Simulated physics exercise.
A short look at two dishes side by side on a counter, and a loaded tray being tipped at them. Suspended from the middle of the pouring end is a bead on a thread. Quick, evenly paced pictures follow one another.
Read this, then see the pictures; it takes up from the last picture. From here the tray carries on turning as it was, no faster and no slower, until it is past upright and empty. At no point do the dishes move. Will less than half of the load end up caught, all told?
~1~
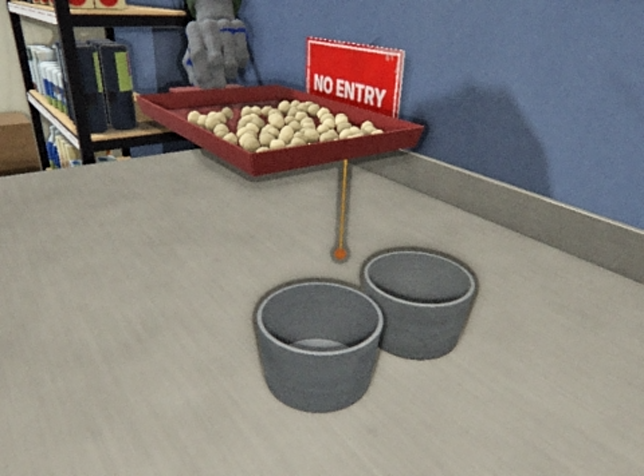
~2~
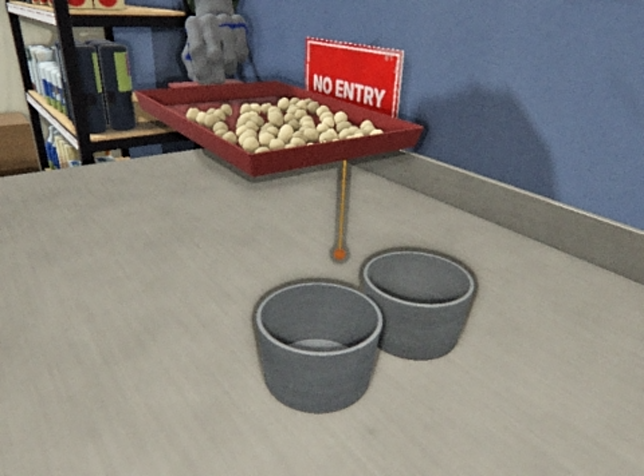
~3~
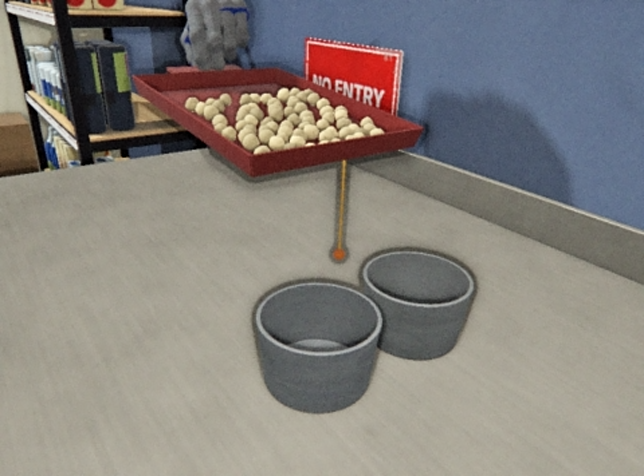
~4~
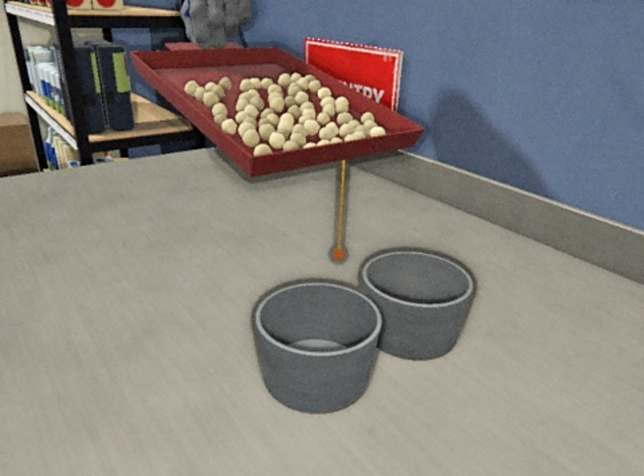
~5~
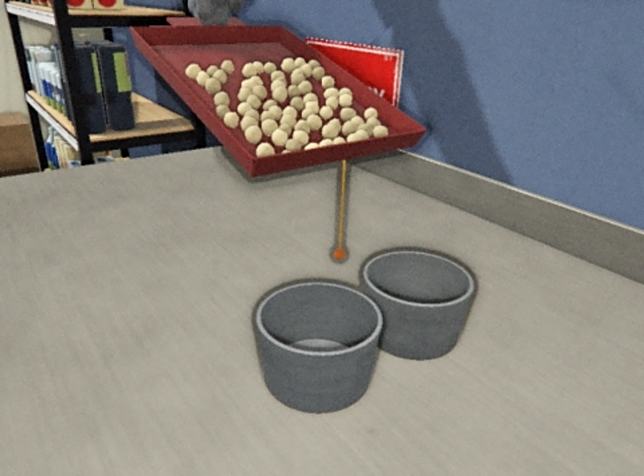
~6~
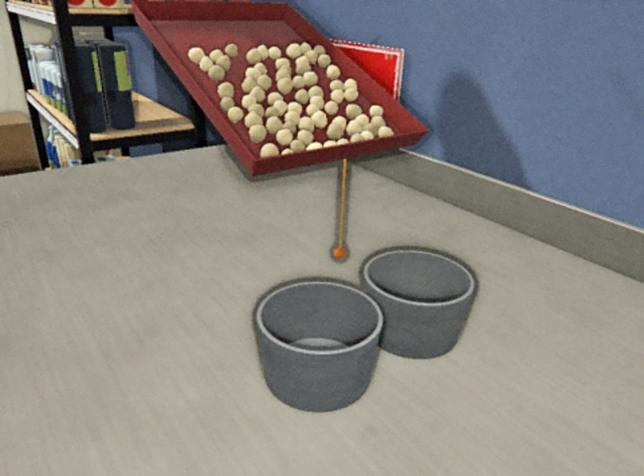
The dishes collect the majority.
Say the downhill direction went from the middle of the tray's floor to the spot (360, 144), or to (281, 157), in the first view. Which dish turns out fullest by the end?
Result of try 1 is the right side, of try 2 the left side.
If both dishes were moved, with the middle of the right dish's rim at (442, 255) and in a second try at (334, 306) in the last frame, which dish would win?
Well, first the dish at left, then the dish at right.
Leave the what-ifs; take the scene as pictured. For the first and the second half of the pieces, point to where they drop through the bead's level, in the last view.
I'd place the first part at (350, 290) and the rest at (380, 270).
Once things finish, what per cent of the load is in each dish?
Share at the end - left dish ~ 50 %, right dish ~ 40 %.
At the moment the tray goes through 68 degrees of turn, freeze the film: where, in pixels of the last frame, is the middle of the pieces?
The middle of the load sits near (344, 111).
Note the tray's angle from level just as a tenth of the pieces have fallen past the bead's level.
I'd say it is tilted about 110°.
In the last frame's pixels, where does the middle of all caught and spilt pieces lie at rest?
Centre at rest, last view: Approx. (365, 347).
Shortly afterwards, tray tipped steeply; the whole lot on the tray.
Next, tray tipped past a quarter turn; near two thirds on the tray; a little in the left dish; only a few in the right dish; near a quarter in the air.
Some moments later, tray tipped past a quarter turn; near half in the left dish; near half in the right dish; a little outside both.
In the end, tray tipped past a quarter turn; near half in the left dish; near half in the right dish; a little outside both.
